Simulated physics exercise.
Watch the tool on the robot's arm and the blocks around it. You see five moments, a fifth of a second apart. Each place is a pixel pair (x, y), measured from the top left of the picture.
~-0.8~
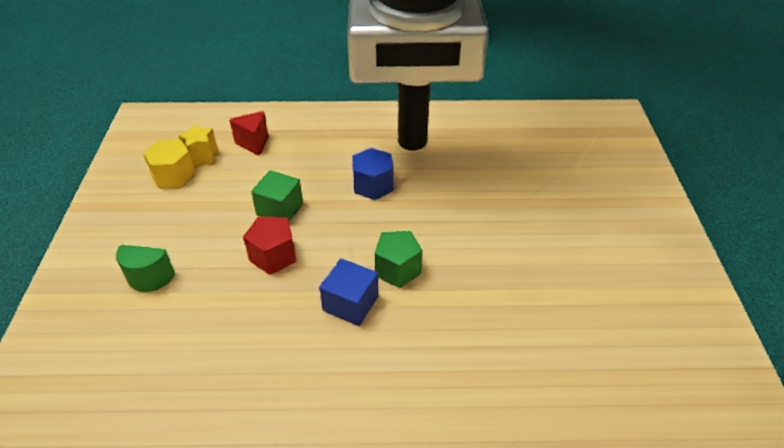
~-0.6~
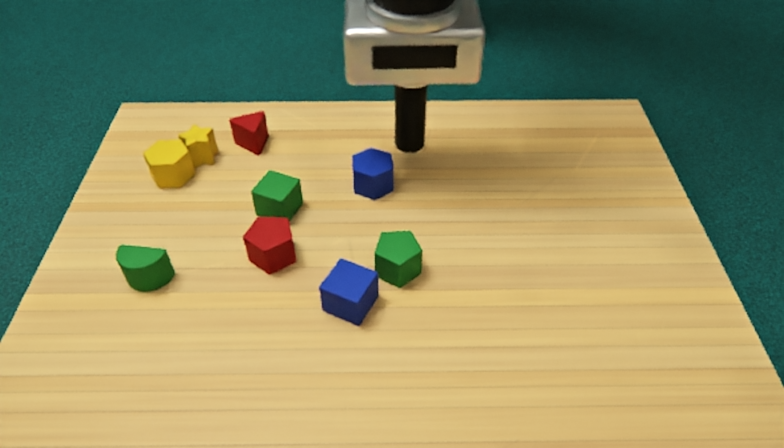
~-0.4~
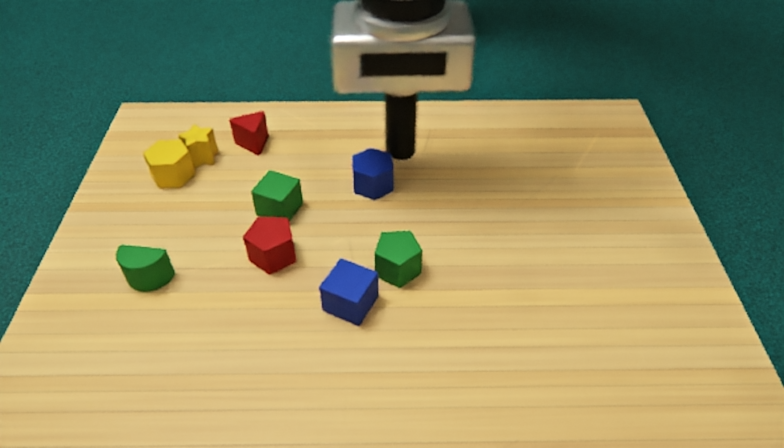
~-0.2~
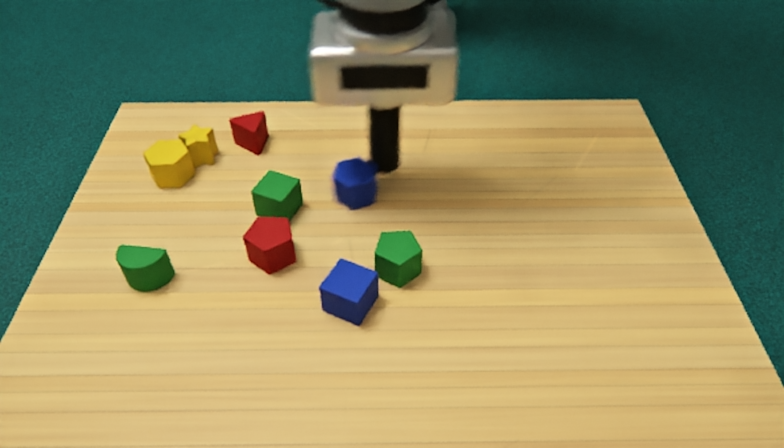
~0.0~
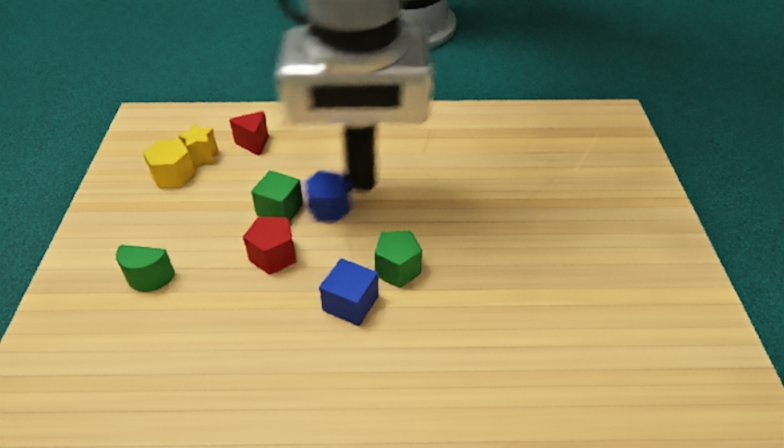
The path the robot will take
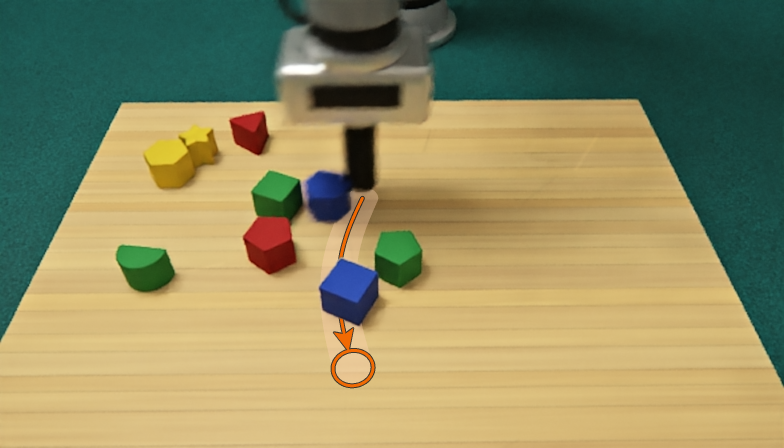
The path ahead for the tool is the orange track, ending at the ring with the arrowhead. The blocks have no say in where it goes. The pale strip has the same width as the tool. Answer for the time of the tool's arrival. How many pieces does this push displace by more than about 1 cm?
2.
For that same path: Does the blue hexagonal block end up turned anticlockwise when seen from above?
Final answer: No.
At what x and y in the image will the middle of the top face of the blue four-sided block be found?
At (395, 358).
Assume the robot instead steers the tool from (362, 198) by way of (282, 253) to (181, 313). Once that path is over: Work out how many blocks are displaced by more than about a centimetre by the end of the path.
I foresee three or more blocks being moved.
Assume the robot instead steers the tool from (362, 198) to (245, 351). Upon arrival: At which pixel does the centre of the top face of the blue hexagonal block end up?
Final place: (301, 196).
Drawn move, from (362, 198) by way of (344, 245) and (339, 302) to (353, 368).
On the path given first. One third of the way, tool at (342, 230); blue hexagonal block at (312, 194), turned 40° clockwise.
Two thirds of the way, tool at (338, 287); blue hexagonal block at (312, 194), turned 40° clockwise; blue four-sided block at (362, 313), turned 25° anticlockwise.
At the end, tool at (352, 353); blue hexagonal block at (312, 194), turned 40° clockwise; blue four-sided block at (395, 358), turned 105° anticlockwise; green pentagonal block still.
